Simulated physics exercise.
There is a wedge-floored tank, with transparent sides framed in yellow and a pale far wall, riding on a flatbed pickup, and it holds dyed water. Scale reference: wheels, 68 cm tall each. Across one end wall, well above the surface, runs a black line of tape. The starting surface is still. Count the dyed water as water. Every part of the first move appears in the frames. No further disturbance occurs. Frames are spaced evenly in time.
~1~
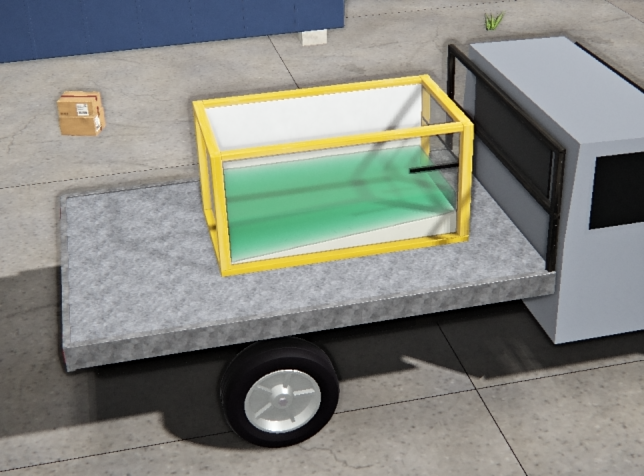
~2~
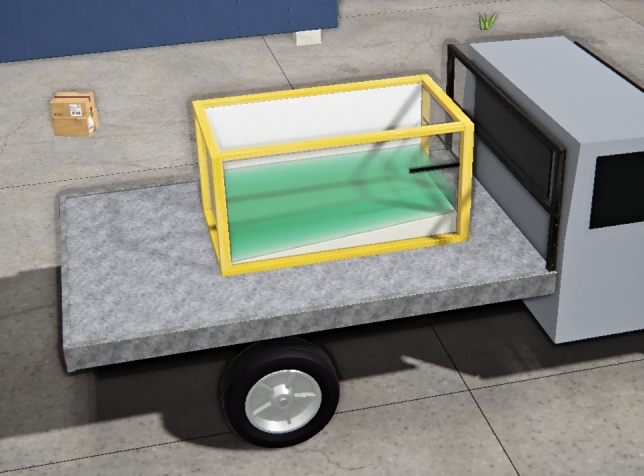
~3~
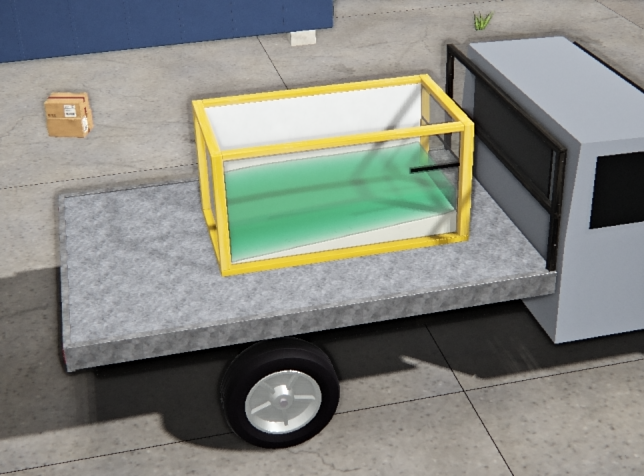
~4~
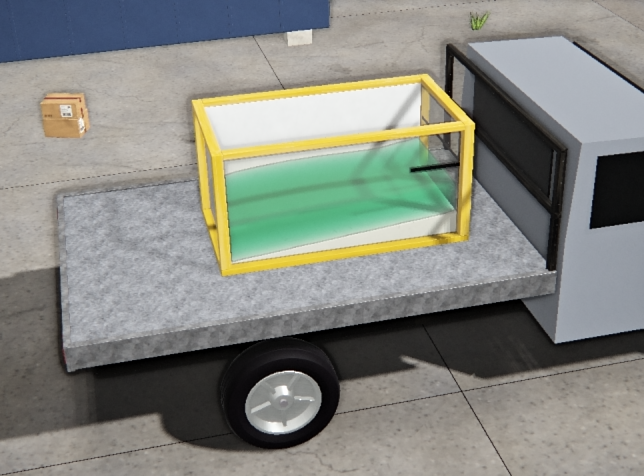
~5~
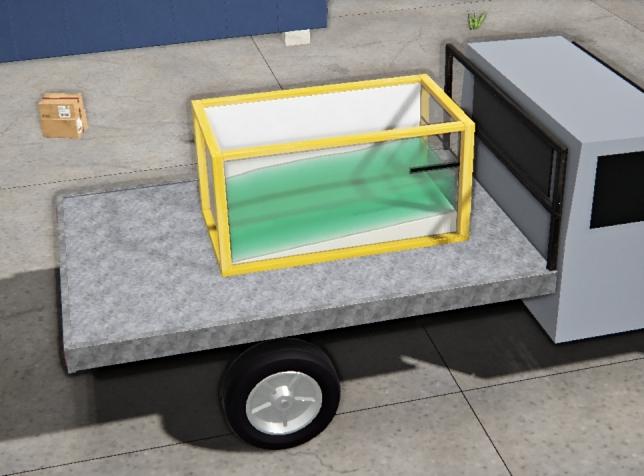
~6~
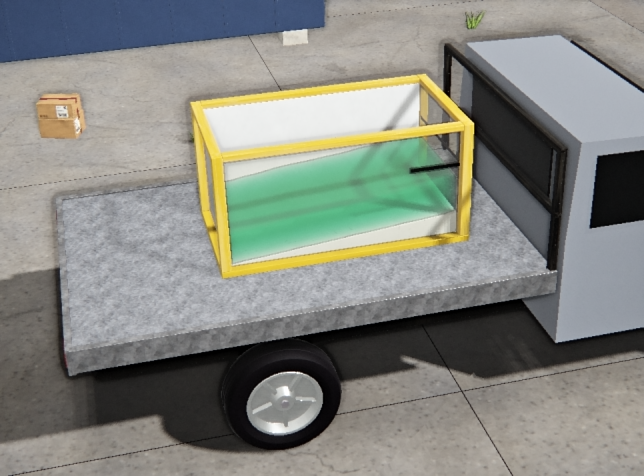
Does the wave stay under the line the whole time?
Makes it.
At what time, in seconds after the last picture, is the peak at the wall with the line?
Somewhere near 2.0 seconds, I reckon.
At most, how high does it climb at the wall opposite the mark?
Peak level: Approx. 42 cm.
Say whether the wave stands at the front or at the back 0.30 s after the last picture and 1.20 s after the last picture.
It sits at the forward end first, and later at the rearward end.
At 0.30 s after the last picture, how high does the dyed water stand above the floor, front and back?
Level, front = 36 cm; level, back = 22 cm.
Then, 0.30 s later than the final frame, the surface is 35 cm up at the front and 22 cm at the back; nothing has left.
Then, 0.75 s later than the final frame, the surface is 27 cm up at the front and 29 cm at the back; nothing has left.
Then, 1.20 s later than the final frame, the surface is 21 cm up at the front and 37 cm at the back; nothing has left.
Then, 2.98 s later than the final frame, the waves are smaller; the highest at the front wall was 48 cm, at 2.00 s after the last picture, against a line at 46 cm.
